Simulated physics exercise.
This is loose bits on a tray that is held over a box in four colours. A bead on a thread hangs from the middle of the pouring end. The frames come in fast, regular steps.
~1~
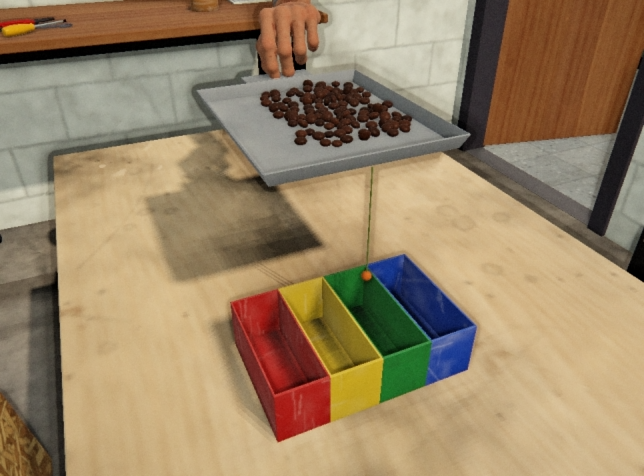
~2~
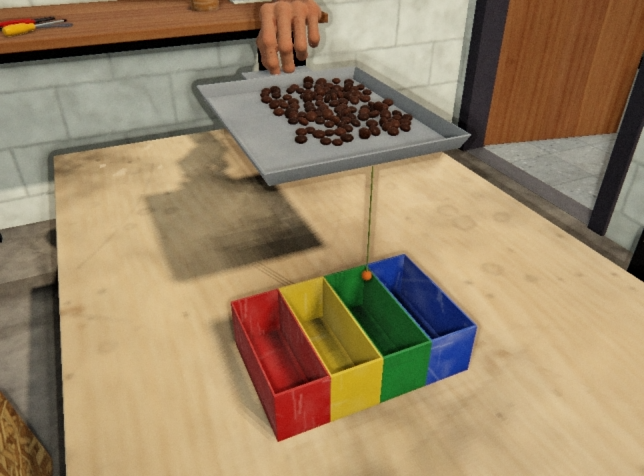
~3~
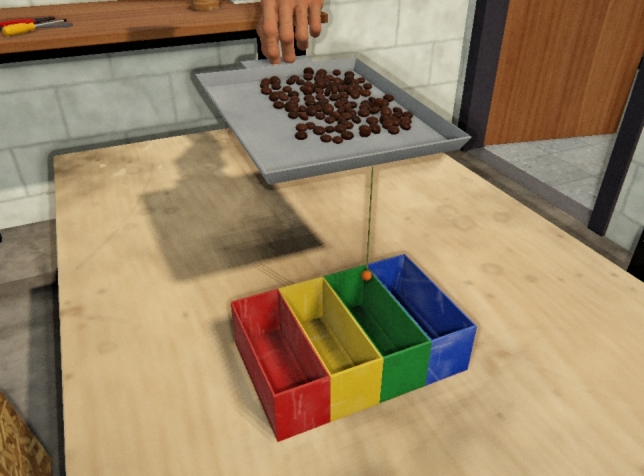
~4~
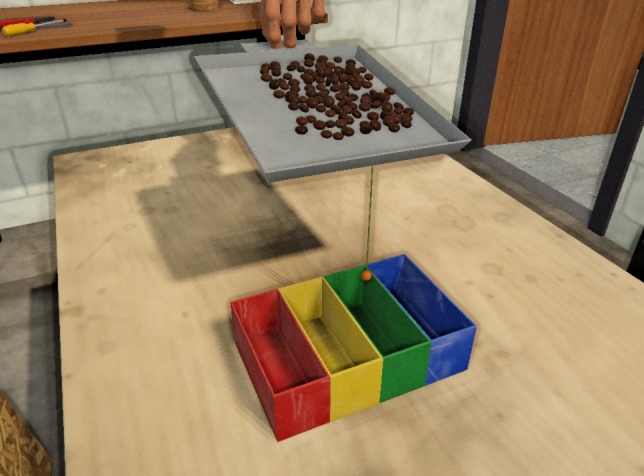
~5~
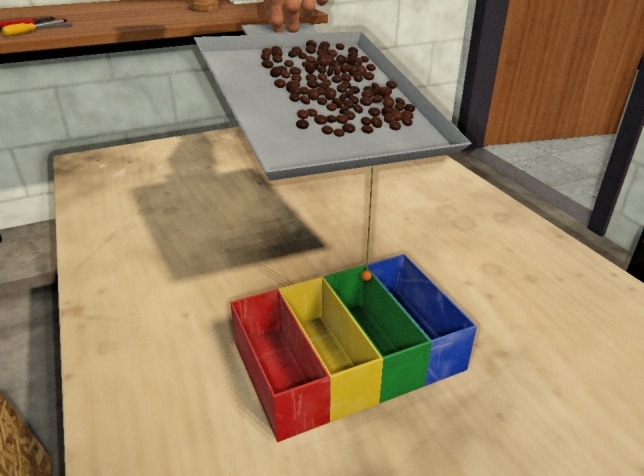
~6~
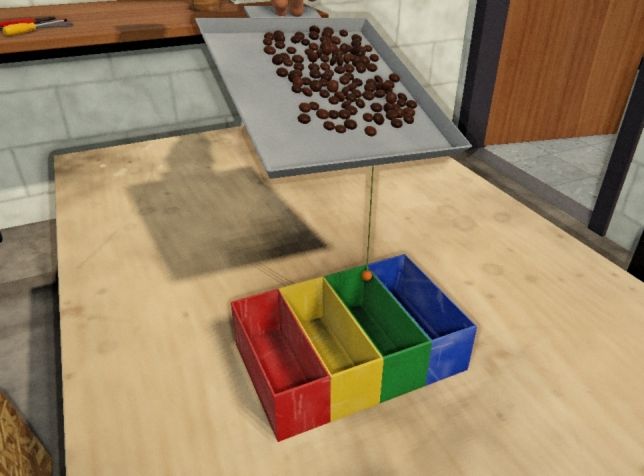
A hand at the top grips the far side of a grey tray of dark brown chocolate drops above a pale wooden table, seen from above in a room with light brick walls and a wooden door. Below the tray sits an open box with red, yellow, green and blue cells, an orange bead hanging over it on a thread. The hand steadily raises the tray's far side, tilting it towards the near right corner, while the camera stays still.
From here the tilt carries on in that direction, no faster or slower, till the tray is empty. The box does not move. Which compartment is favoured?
It favours the blue compartment.
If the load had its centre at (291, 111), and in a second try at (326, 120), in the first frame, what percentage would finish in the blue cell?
First some 30, then 30 per cent.
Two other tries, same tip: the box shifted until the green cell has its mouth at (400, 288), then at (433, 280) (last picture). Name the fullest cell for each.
In turn: That blue cell; the green one.
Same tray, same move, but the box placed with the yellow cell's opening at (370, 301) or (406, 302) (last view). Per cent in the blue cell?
About 40 and 20 per cent.
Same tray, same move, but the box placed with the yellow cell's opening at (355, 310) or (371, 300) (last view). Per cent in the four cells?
First some 80, then 90 per cent.
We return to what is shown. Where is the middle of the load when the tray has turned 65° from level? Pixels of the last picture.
Near (436, 157).
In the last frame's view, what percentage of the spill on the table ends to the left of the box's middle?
Near 0 %.
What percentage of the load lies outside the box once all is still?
Near 60 %.
Just after the last frame, tray tipped steeply; roughly two thirds on the tray; just a few in the blue cell; roughly a third falling or outside the box.
A moment on, tray tipped past a quarter turn; roughly a third in the blue cell; just a few in the green cell; roughly two thirds falling or outside the box.
Further on, tray tipped past a quarter turn; roughly a third in the blue cell; about a tenth in the green cell; roughly two thirds falling or outside the box.
When it is over, tray tipped past a quarter turn; roughly a third in the blue cell; about a tenth in the green cell; not one in the red cell; not one in the yellow cell; roughly two thirds outside the box.
